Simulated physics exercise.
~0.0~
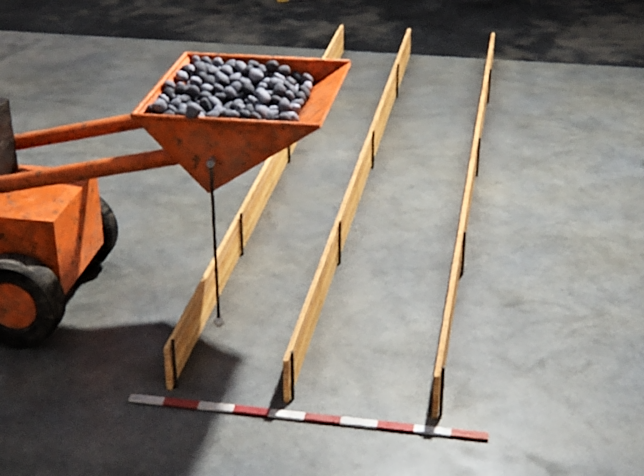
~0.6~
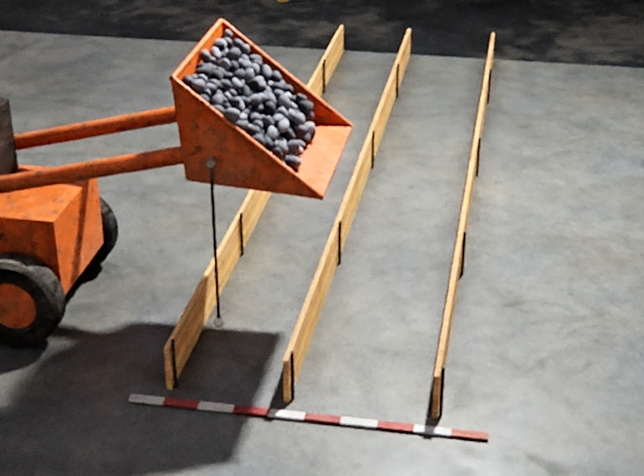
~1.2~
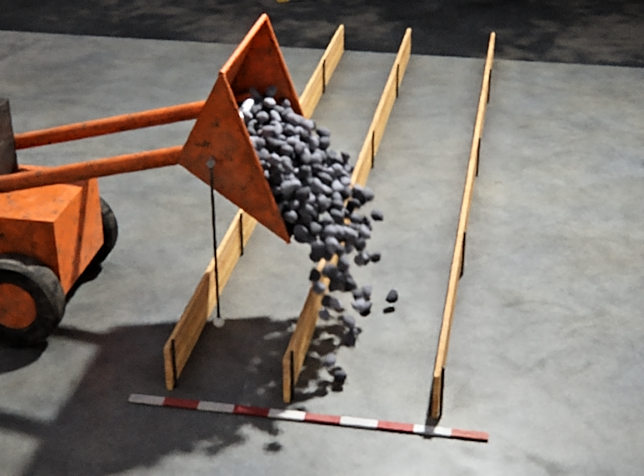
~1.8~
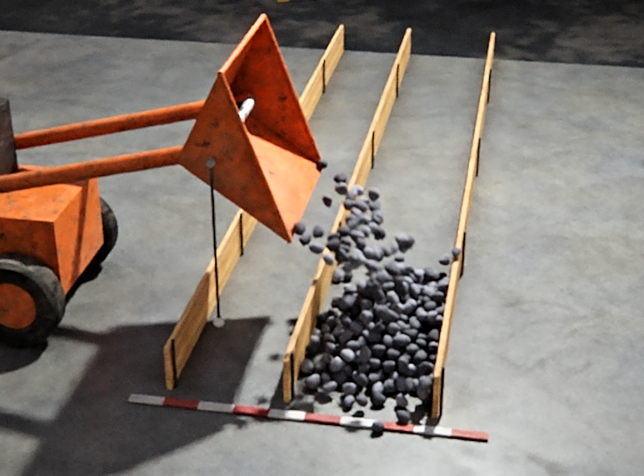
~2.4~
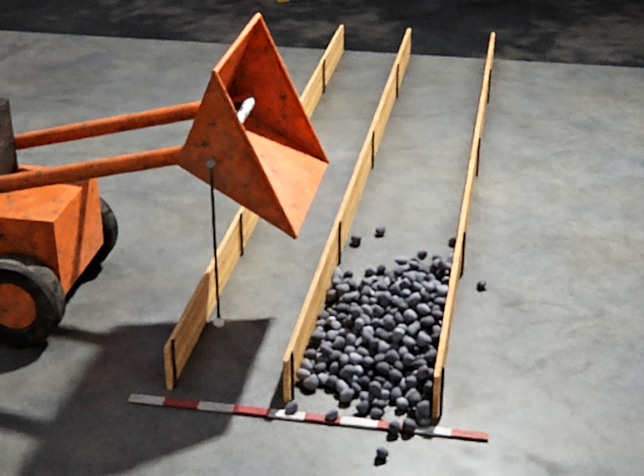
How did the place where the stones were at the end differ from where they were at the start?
At the start the stones were heaped in the raised orange bucket. By the end they lay lower and farther right, mostly on the floor between the middle and right planks, with a few scattered around.
An orange loader's bucket tipped forward to the right, and its heap of dark, rounded stones slid out and tumbled past the middle plank. The bucket ended up empty, with nearly all the stones piled between the middle and right planks.
